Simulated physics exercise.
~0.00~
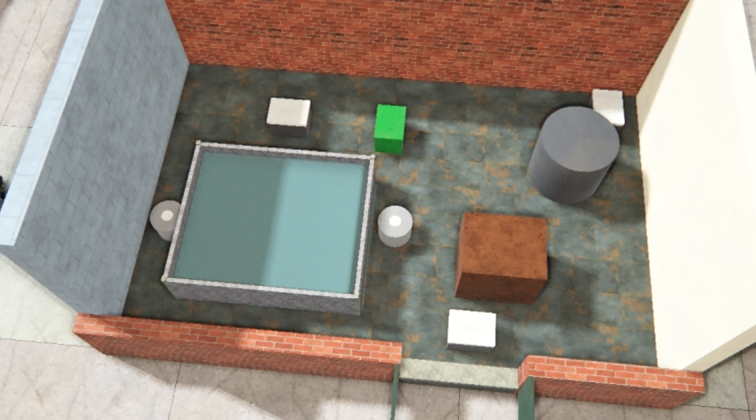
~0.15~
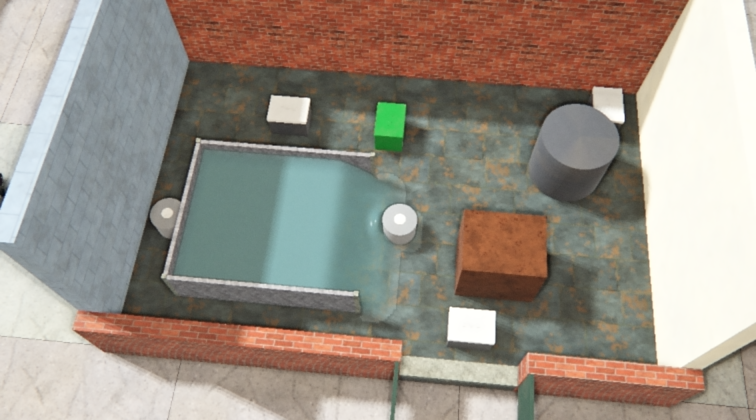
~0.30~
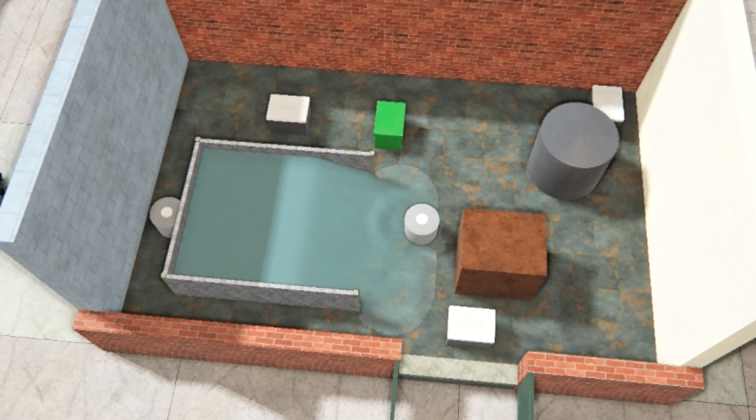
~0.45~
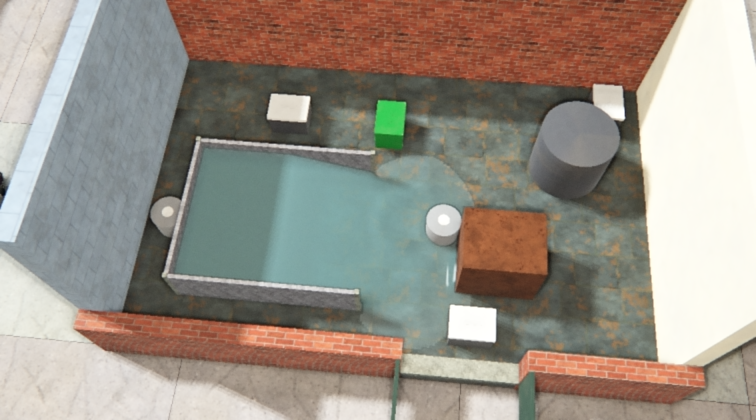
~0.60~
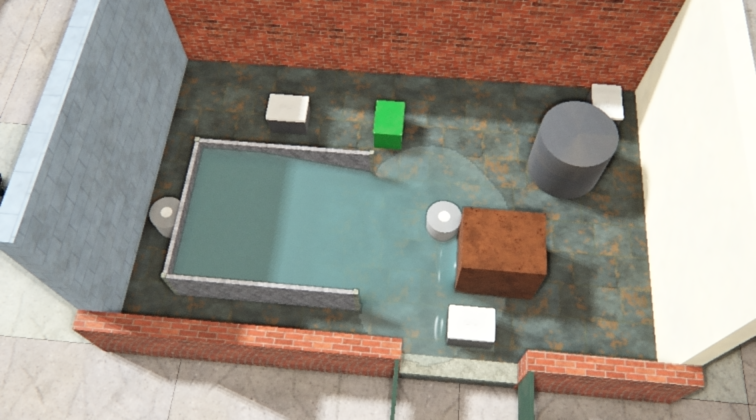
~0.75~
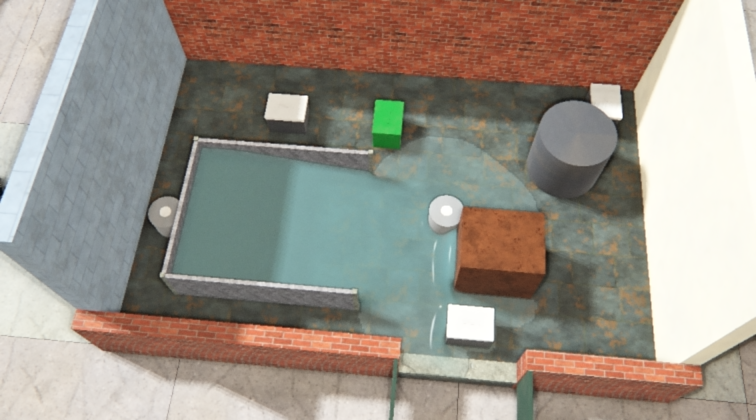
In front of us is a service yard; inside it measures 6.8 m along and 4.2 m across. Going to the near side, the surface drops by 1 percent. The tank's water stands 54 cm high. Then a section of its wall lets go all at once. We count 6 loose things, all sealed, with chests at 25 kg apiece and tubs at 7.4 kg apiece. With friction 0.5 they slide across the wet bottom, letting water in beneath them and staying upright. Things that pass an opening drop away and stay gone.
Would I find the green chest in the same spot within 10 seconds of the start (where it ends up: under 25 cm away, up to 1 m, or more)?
It is set to remain close by.
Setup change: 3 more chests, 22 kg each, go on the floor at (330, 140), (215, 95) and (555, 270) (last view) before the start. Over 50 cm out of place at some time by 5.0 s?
Listed order gives within the limit, within the limit, within the limit.
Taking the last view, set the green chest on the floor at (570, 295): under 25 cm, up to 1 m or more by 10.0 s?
It ends far away.
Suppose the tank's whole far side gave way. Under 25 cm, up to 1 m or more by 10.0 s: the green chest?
Result: The green chest goes a long way.
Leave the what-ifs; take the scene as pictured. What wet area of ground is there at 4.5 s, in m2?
I'd put it close to 22 m2.
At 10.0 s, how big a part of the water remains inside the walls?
I'd say some 64 percent hasn't gone yet.
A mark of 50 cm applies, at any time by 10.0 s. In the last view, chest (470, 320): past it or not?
Verdict: Crossed the line.
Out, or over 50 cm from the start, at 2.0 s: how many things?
By then 2.
After 2.0 s the green chest is near (388, 117), 0.0 m from its start, aground; 1 of 6 are out; 1 afloat.
After 4.5 s the green chest is near (388, 117), 0.0 m from its start, aground; 1 of 6 are out; 2 afloat.
After 7.0 s the green chest is near (388, 117), 0.0 m from its start, aground; 1 of 6 are out; 1 afloat.
After 10.0 s the green chest is near (388, 117), 0.0 m from its start, aground; 1 of 6 are out; 2 afloat.
